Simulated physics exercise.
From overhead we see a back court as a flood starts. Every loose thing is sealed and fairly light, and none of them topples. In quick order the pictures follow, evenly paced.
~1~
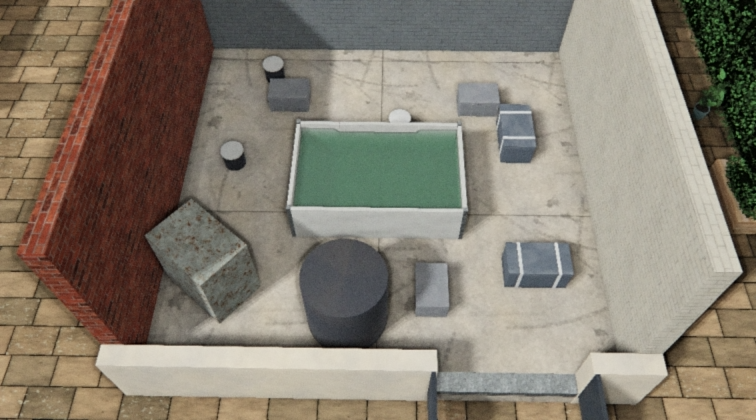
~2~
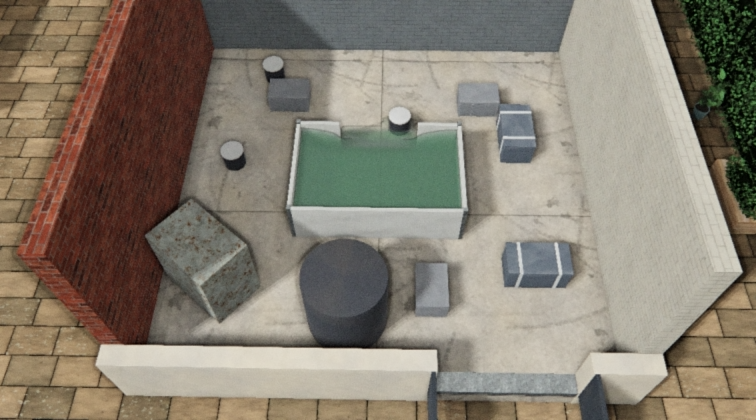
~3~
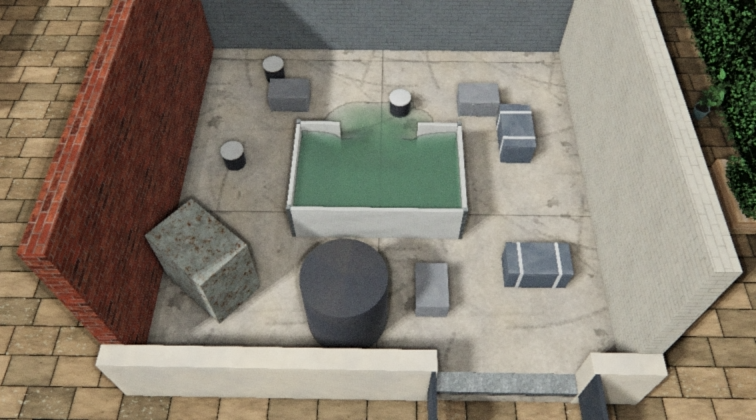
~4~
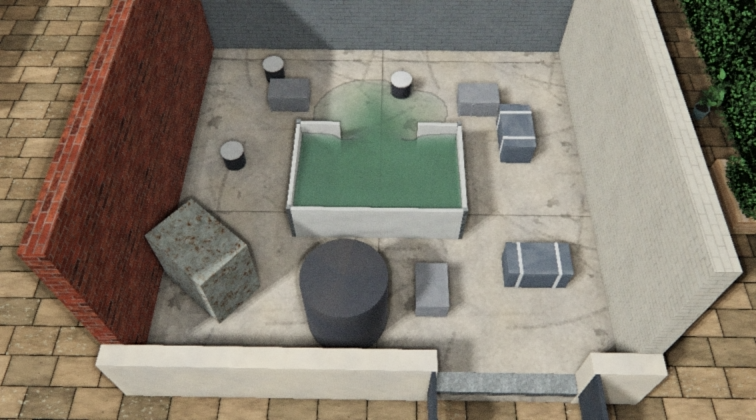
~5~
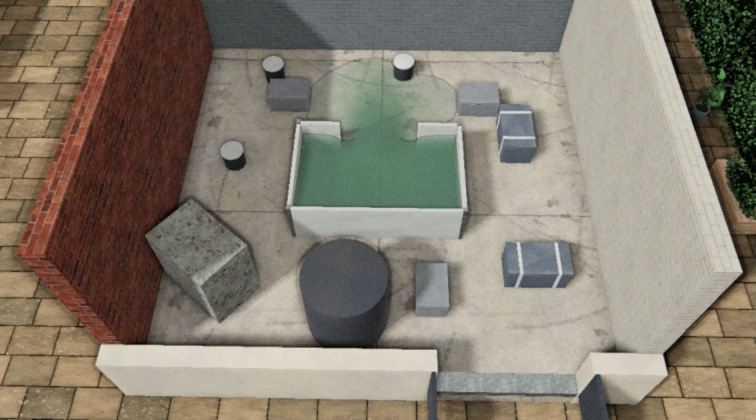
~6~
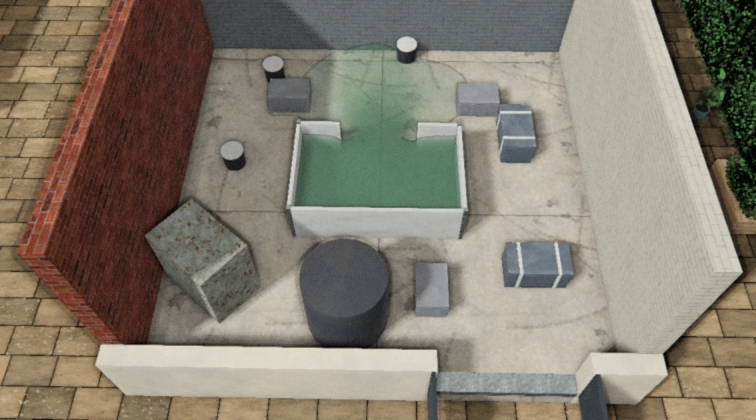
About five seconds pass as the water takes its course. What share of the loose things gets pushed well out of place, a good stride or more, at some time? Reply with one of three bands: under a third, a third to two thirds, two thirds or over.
A third to two thirds.
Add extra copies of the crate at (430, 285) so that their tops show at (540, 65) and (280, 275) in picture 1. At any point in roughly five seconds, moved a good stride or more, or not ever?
Result by copy: Covered it; didn't cover it.
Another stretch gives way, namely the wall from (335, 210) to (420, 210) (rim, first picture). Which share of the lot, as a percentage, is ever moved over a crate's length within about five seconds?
About 20 per cent.
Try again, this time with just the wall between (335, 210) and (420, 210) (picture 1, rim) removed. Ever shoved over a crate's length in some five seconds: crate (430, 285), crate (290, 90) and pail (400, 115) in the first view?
Object by object: Displaced that much, less than that, less than that.
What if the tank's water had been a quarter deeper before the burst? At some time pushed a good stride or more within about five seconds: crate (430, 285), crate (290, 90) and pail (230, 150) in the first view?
Taking them as listed - a shorter distance for the first, the full distance for the second, the full distance for the third.
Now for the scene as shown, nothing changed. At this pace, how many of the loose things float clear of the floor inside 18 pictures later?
The answer is 2.
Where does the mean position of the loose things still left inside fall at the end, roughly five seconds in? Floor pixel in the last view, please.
It lands somewhere near (417, 207).
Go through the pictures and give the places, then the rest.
In the first frame, a pail at (400, 117) rests on the ground; a trunk at (539, 258), on the bottom; 0 of 8 have shifted.
In the second frame, a pail at (400, 115) rests on the ground, close to its start; a trunk at (539, 258) rests on the ground; 0 of 8 have shifted.
In the third frame, a pail at (400, 97) rests on the ground, a stride from its start; a trunk at (539, 258) rests on the ground; 1 of 8 have shifted.
In the fourth frame, a pail at (402, 79), on the bottom, a stride from its start; a trunk at (539, 258) rests on the ground; 1 of 8 have shifted.
In the fifth frame, a pail at (404, 61) rests on the ground, a stride from its start; a trunk at (539, 258) rests on the ground; 1 of 8 have shifted.
In the sixth frame, a pail at (407, 44) rests on the ground, far from its start; a trunk at (539, 258) rests on the ground; 1 of 8 have shifted.
A moment on, 1 of 8 are well off their spots; 1 afloat.
Next, 1 of 8 are well off their spots; 1 afloat.
Later, 2 of 8 are well off their spots; 2 afloat.
In the end, 4 of 8 are well off their spots, and 4 have been at some point; 2 afloat.
